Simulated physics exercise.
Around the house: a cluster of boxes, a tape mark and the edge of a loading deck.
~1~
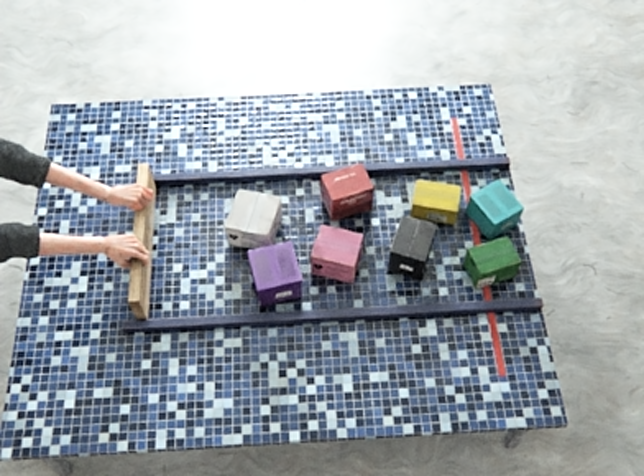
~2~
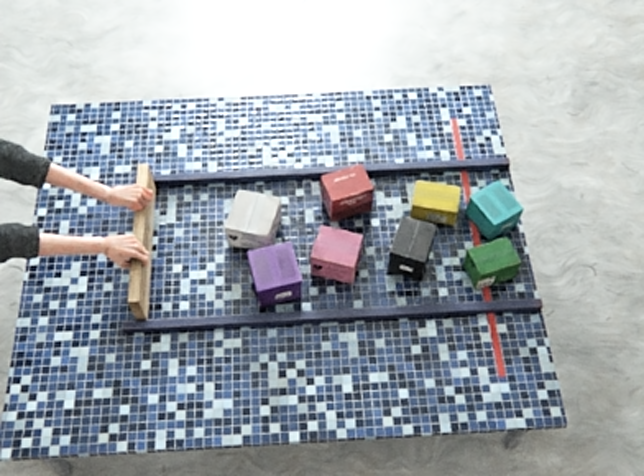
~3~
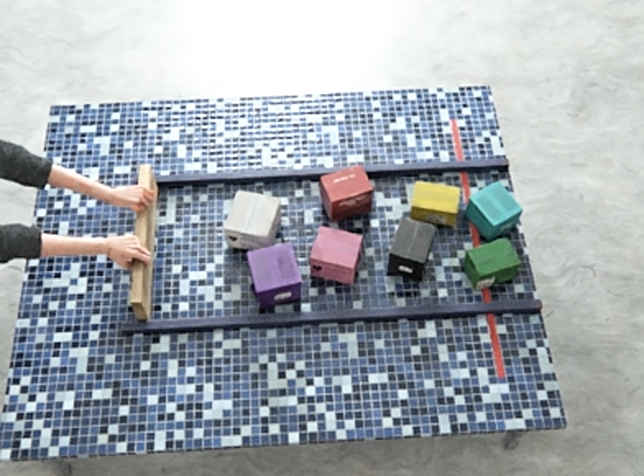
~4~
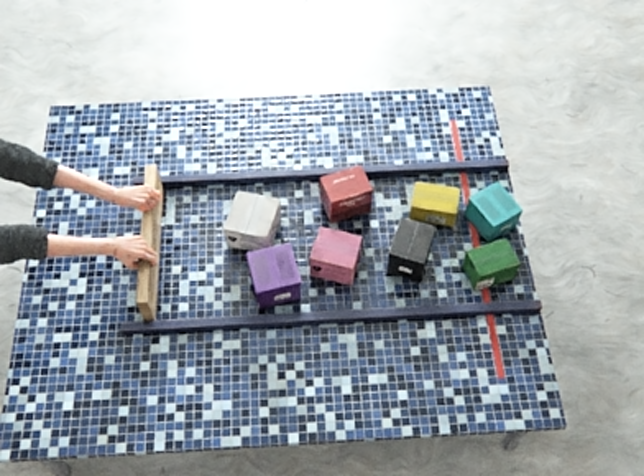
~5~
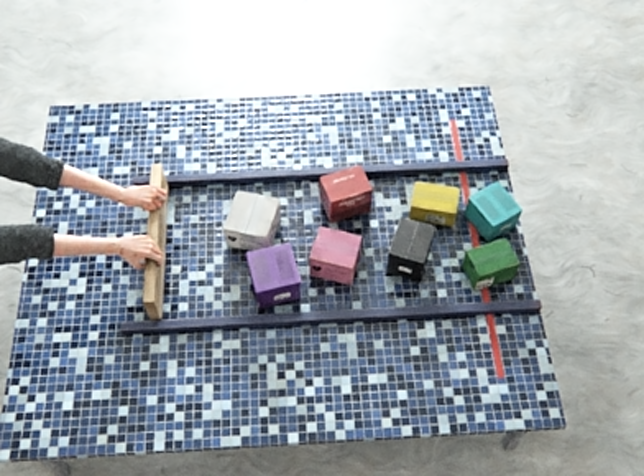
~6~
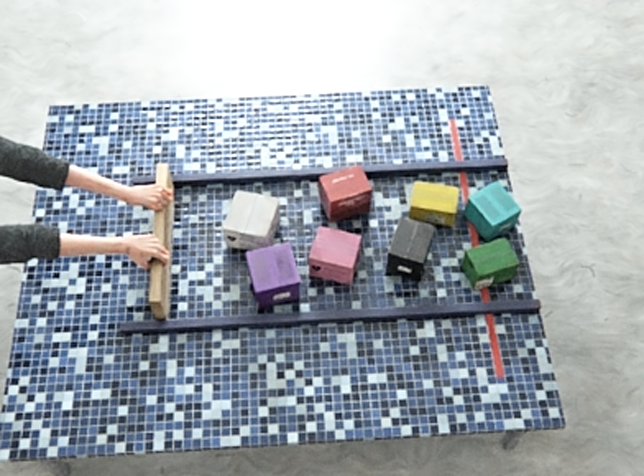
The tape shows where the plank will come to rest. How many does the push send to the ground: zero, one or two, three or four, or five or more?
The number that fall off is five or more.
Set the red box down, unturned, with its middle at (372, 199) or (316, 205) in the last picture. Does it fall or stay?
In turn it comes down; tumbles off.
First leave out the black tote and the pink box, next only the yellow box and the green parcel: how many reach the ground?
First 4, then 4.
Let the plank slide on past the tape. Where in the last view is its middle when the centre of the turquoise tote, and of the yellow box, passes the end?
At (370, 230) for the turquoise tote; at (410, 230) for the yellow box.
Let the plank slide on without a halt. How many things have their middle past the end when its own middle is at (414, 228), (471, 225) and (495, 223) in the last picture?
In that order 3, 6 and 6.
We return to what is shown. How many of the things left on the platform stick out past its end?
It comes to 0.
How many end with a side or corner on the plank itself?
It touches 2.
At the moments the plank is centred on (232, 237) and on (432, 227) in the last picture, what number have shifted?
By then 1, and 8.
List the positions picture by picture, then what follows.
The first frame shows turquoise tote (494, 211); green parcel (492, 263); yellow box (435, 202); plank (143, 240); tape (476, 234).
The second frame shows green parcel (491, 264); pink box (337, 255).
The third frame shows yellow box (435, 204); purple tote (275, 276).
The fourth frame shows turquoise tote (493, 213); red box (346, 195).
The fifth frame shows green parcel (490, 265); white parcel (253, 223).
The sixth frame shows turquoise tote (492, 212); green parcel (490, 265); yellow box (434, 204); plank (162, 240); tape (474, 236).
Early on, none off yet; turquoise tote at rest near (492, 212); green parcel at rest near (490, 265); yellow box at rest near (434, 204).
A while later, none off yet; turquoise tote travelled a little near (499, 213); green parcel travelled a little near (495, 265); yellow box travelled a little near (449, 204).
Further along, two off so far; turquoise tote in the air near (566, 293); green parcel in the air near (549, 292); yellow box travelled well along near (521, 194).
Finally, the number that fall off is five or more; lost, pink box, red box, black tote, yellow box, green parcel and turquoise tote.
